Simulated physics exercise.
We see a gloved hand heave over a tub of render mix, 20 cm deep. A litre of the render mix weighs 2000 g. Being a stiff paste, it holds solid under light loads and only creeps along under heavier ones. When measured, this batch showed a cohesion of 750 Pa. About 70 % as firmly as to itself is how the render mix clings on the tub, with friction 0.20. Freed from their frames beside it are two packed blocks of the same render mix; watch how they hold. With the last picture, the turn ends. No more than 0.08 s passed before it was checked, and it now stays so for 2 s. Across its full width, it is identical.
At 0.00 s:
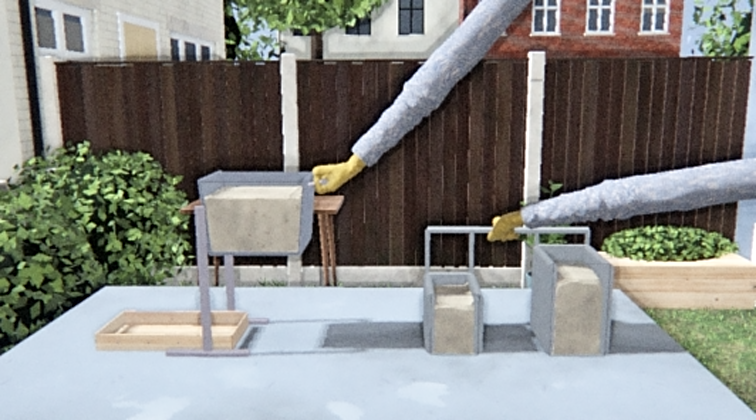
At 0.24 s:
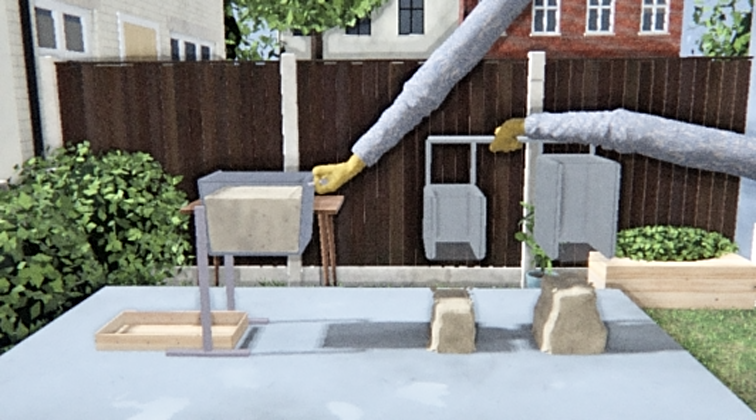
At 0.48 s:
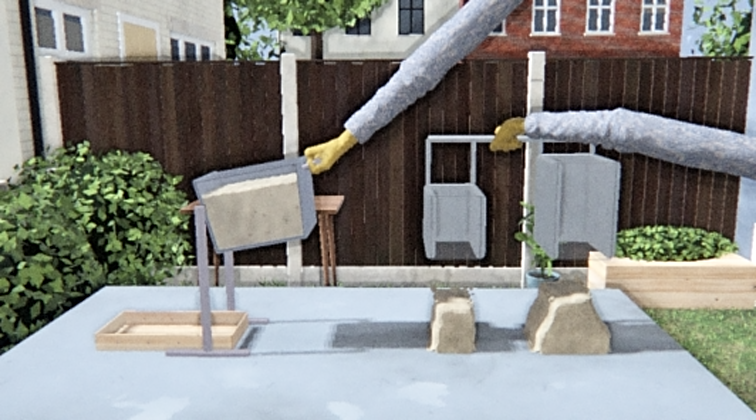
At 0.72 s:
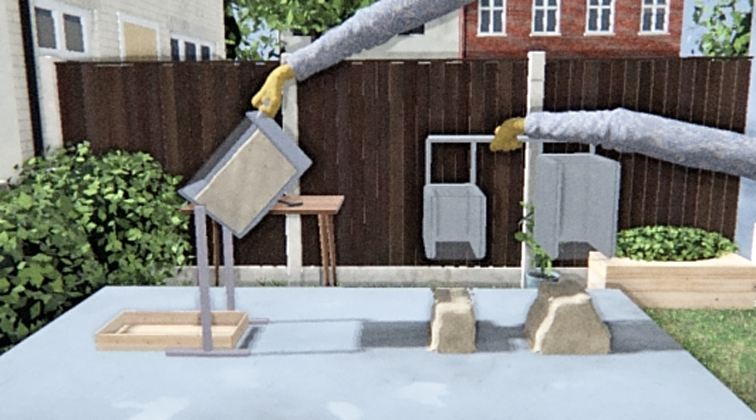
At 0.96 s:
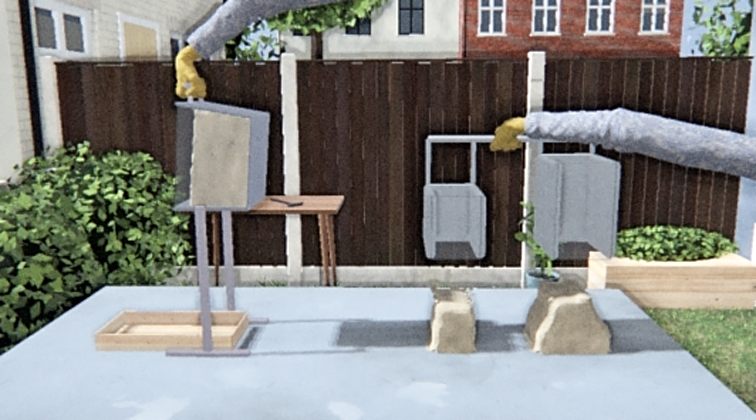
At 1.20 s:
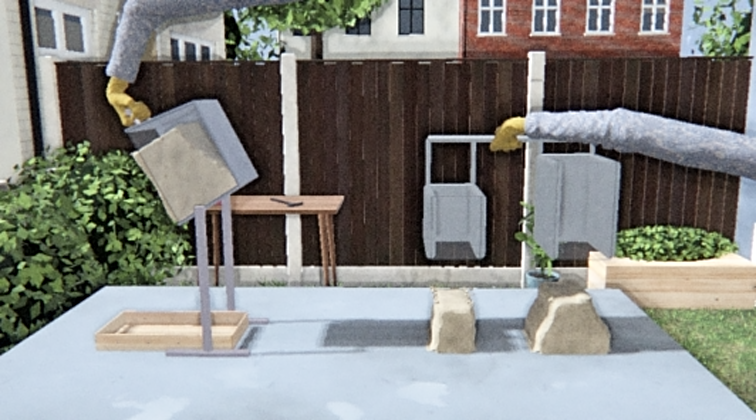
At the start, gloved hands hold a grey container of sandy mix on a stand and a frame around two packed blocks. The frame lifts, the larger right block slumps lower, and then the left hand swings the container up and over leftward, the mix still inside.
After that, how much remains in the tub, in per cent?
Roughly 0 per cent remains in the tub.
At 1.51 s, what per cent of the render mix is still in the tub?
Roughly 0 per cent.
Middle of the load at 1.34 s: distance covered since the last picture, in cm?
I'd put the distance at about 15 centimetres.
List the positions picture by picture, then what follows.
The first picture shows handle-side rim at (302, 181), tilt 0 degrees; top of the render mix at (294, 197); blocks stand 14 cm, 22 cm (left to right).
The second picture shows handle-side rim at (302, 181), tilt 0 degrees; top of the render mix at (294, 197); blocks stand 14 cm, 19 cm (left to right).
The third picture shows handle-side rim at (295, 163), tilt 10 degrees; top of the render mix at (291, 181); blocks stand 14 cm, 17 cm (left to right).
The fourth picture shows handle-side rim at (246, 115), tilt 47 degrees; top of the render mix at (258, 132); blocks stand 14 cm, 17 cm (left to right).
The fifth picture shows handle-side rim at (177, 106), tilt 85 degrees; top of the render mix at (196, 112); blocks stand 14 cm, 17 cm (left to right).
The sixth picture shows handle-side rim at (127, 133), tilt 117 degrees; top of the render mix at (173, 128); blocks stand 14 cm, 17 cm (left to right).
After 1.34 s, the tub is at 117 degrees and holds 29 %.
After 1.51 s, the tub is at 117 degrees and holds 0 %.
After 1.68 s, the tub is at 117 degrees and holds 0 %.
After 1.85 s, the tub is at 117 degrees and holds 0 %.
After 3.20 s, at the end, the tub is at 117 degrees and holds 0 %.
